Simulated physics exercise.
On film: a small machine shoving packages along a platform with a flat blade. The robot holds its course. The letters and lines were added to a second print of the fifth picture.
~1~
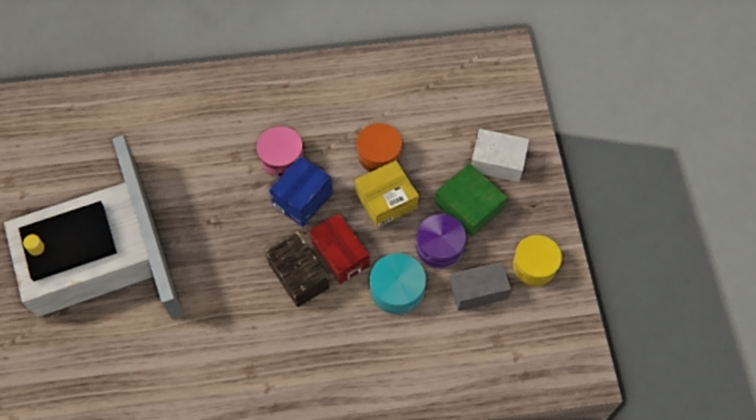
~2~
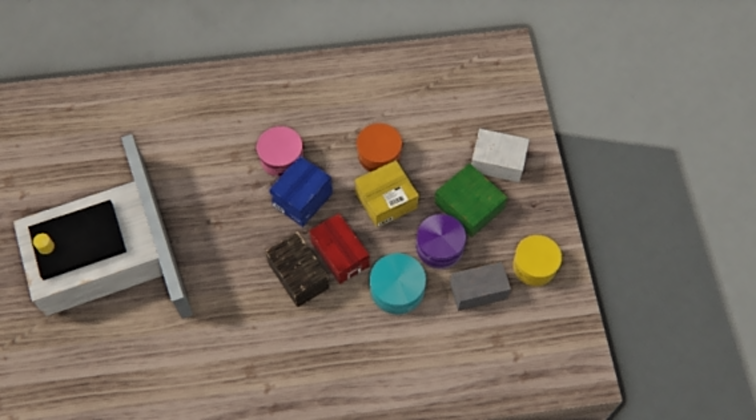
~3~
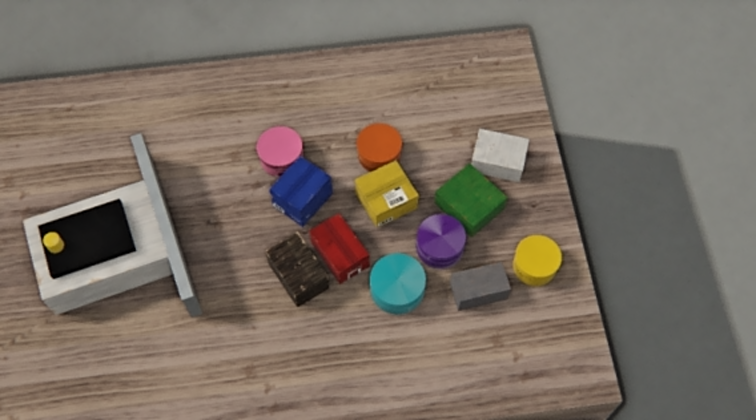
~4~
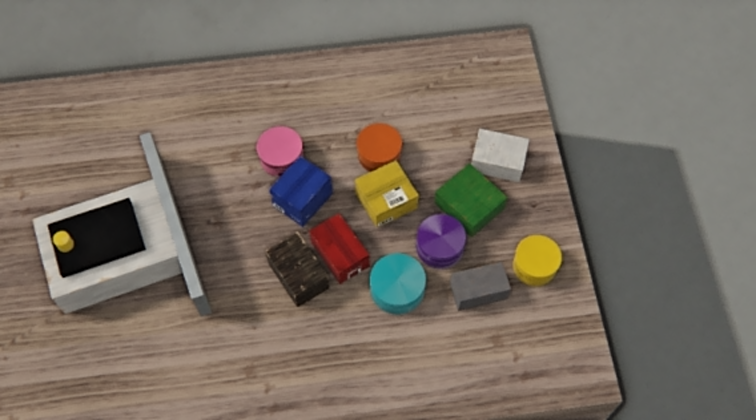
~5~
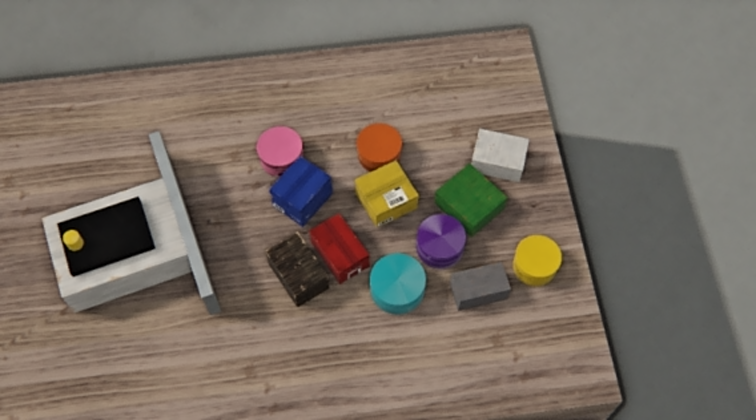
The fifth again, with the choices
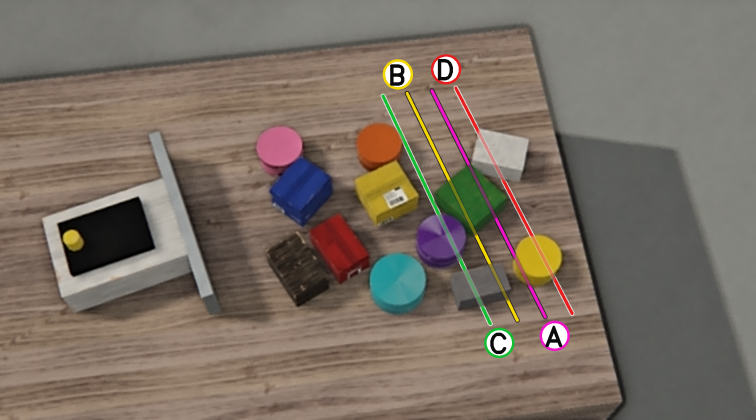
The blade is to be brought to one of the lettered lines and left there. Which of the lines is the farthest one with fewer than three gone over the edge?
It should halt at B.
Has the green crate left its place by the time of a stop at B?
Yes.
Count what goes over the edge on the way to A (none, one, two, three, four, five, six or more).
In all, three.
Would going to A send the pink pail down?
No.
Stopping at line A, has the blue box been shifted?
By then, yes.
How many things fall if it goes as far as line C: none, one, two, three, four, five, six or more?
In all, none.
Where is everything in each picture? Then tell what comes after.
Pink pail (280, 152); blue box (301, 191); green crate (471, 200), in the first picture.
Robot (84, 237); black crate (298, 270), in the second picture.
Robot (93, 235); yellow parcel (387, 194), in the third picture.
Robot (103, 234); orange pail (380, 149), in the fourth picture.
Robot (112, 233); red parcel (340, 249); grey crate (480, 287); purple canister (440, 242), in the fifth picture.
On the marked copy, A at (485, 196); B at (459, 200); C at (433, 202); D at (510, 194).
Following B. Soon after the start, robot (216, 221); pink pail (289, 150); black crate (332, 266).
Later, robot (318, 209); yellow pail (546, 258); purple canister (504, 234).
In the end, robot (395, 201); green crate (564, 173); purple canister (573, 215); none fallen.
As for the rest, A drops three; C is within the limit but short; D drops five.
